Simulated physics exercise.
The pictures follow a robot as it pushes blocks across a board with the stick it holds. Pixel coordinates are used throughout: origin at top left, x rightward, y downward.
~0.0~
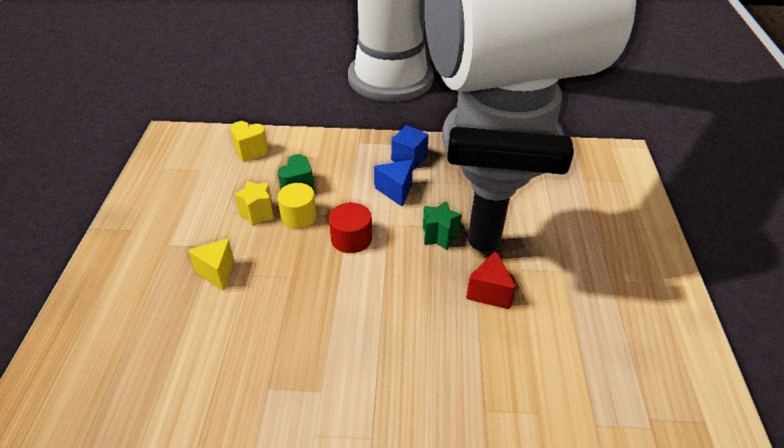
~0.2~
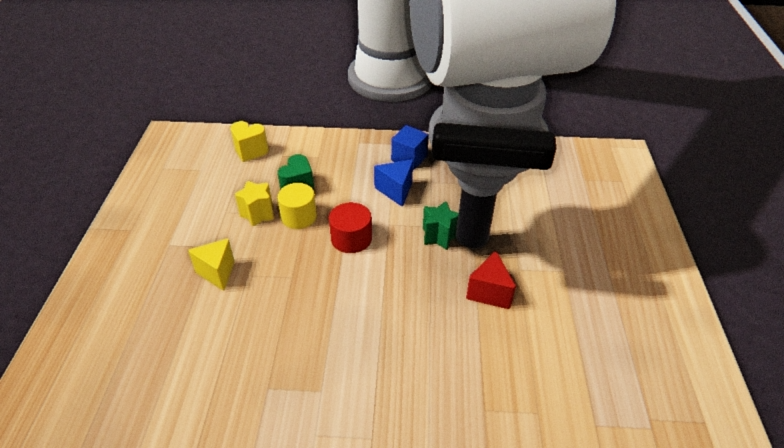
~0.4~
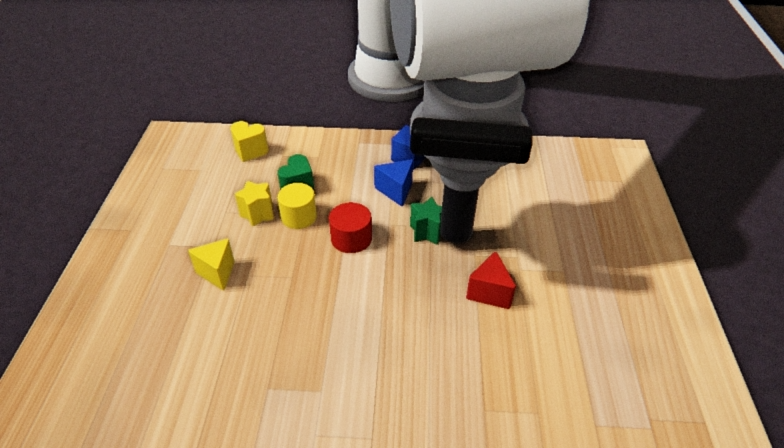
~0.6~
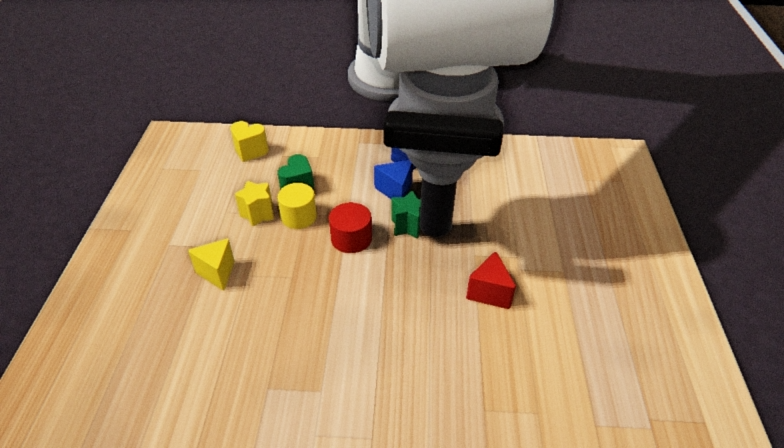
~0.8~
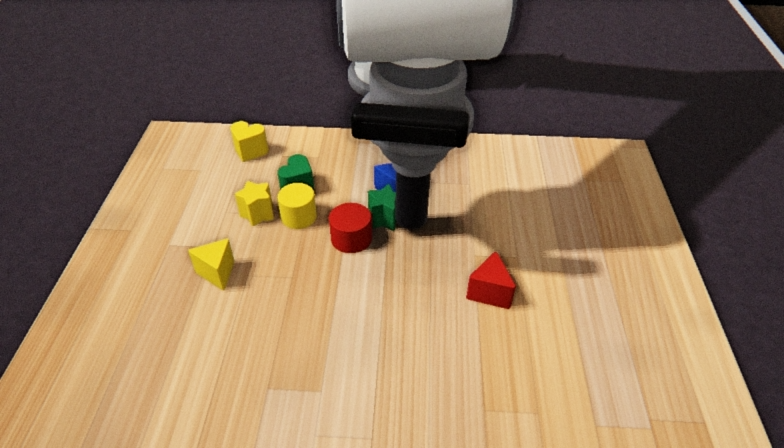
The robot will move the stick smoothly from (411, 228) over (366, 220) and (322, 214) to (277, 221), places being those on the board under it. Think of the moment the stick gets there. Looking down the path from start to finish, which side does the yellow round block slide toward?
The shift is to the left of that direction.
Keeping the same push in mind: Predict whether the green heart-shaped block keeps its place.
The green heart-shaped block is moved.
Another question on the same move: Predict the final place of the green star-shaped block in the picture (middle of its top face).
The centre of its top will be at (313, 173).
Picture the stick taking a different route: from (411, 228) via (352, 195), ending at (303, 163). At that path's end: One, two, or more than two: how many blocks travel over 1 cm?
A pair of blocks is moved.
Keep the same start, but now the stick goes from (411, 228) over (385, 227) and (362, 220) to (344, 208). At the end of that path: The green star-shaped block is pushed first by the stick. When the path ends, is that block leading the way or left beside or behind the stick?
It is still ahead of the stick.
The first path, step by step. One third of the way, stick (365, 211); red round block (340, 218); green star-shaped block (342, 185).
Two thirds of the way, stick (319, 205); yellow star-shaped block (251, 191); green heart-shaped block (290, 163); yellow round block (283, 195); red round block (333, 219); green star-shaped block (316, 173), turned 55° clockwise.
At the end, stick (275, 212); yellow star-shaped block (219, 189), turned 55° clockwise; green heart-shaped block (289, 161), turned 15° anticlockwise; yellow round block (237, 204); red round block (333, 219); green star-shaped block (313, 173), turned 65° clockwise.
